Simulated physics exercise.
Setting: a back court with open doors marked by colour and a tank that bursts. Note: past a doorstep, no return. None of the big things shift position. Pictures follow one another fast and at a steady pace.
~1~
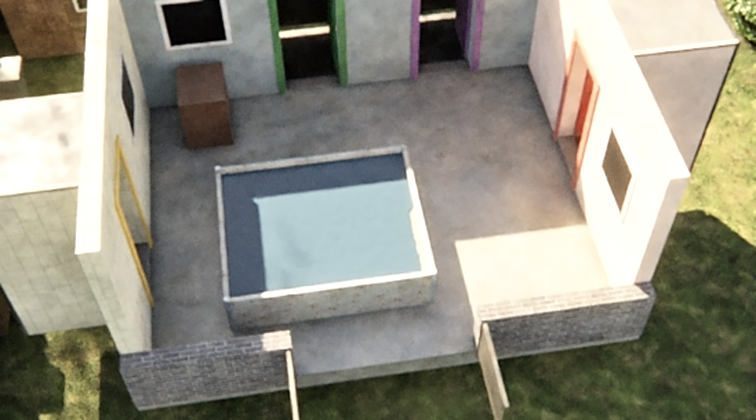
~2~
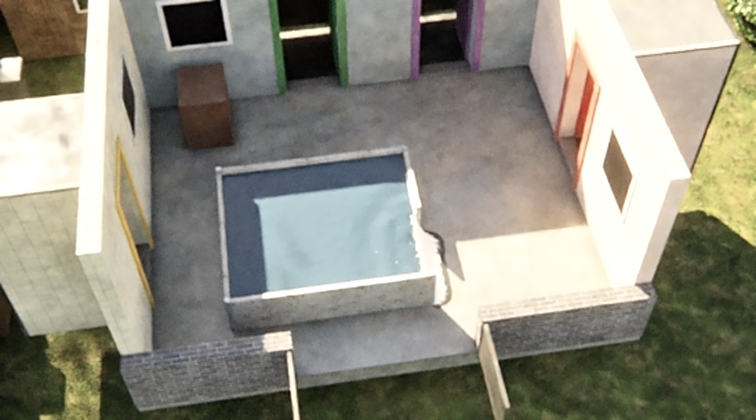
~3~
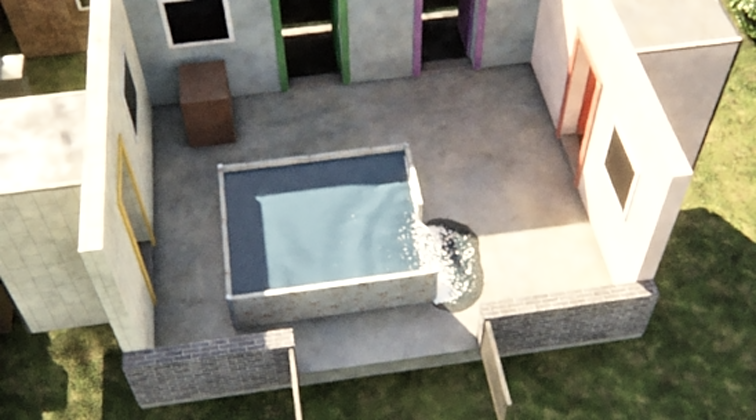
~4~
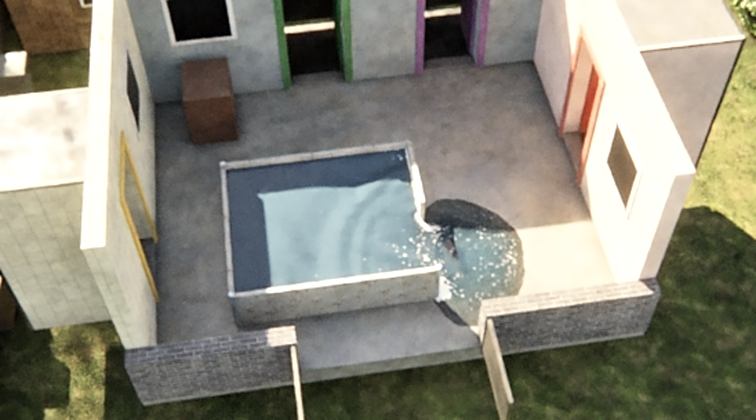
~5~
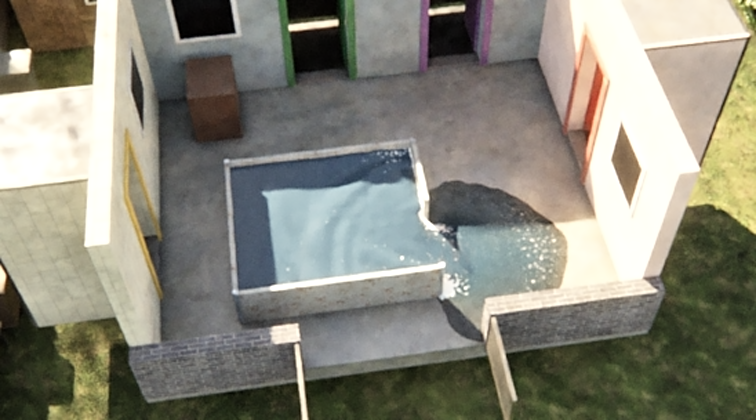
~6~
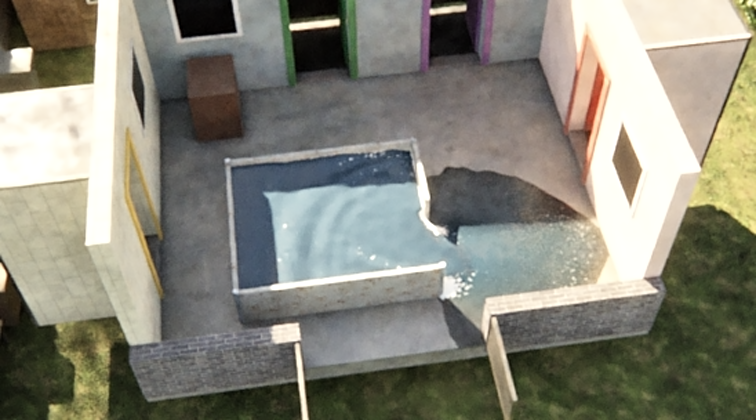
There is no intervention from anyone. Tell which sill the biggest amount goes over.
It goes over the purple sill.
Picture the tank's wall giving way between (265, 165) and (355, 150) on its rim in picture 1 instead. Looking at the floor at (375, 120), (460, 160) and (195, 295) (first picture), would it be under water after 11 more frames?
Going through them one by one, I'd call them sodden, spared and spared.
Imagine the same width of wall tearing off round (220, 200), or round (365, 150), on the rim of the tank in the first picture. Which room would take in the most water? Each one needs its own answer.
Try one: The yellow-painted one; try two: The green one.
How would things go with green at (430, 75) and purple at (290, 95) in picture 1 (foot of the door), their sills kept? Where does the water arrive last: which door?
The final door reached is the one in yellow.
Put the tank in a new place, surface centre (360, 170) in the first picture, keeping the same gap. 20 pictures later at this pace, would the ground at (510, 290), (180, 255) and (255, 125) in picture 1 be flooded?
As listed: Awash, dry, not flooded.
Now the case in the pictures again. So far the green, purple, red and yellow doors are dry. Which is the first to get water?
Looks like the red one, honestly.
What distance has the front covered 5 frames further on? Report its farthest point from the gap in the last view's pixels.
I'd go with roughly (560, 143).
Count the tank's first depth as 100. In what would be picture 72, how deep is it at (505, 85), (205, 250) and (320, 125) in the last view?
Going in order, that's 20, 8 and 18 %.
A moment on, water covers 25 % of the floor; yellow door not reached, green door not reached, red door wet at the sill, nothing in, purple door not reached.
Next, water covers 30 % of the floor; yellow door not reached, green door not reached, red door a trickle in, purple door not reached.
Then, water covers 45 % of the floor; yellow door not reached, green door not reached, red door some in, purple door a trickle in.
Later, water covers 75 % of the floor; yellow door not reached, green door a trickle in, red door some in, purple door a lot in.
In the end, water covers 95 % of the floor; yellow door wet at the sill, nothing in, green door some in, red door some in, purple door a lot in; the purple door has let in the most.
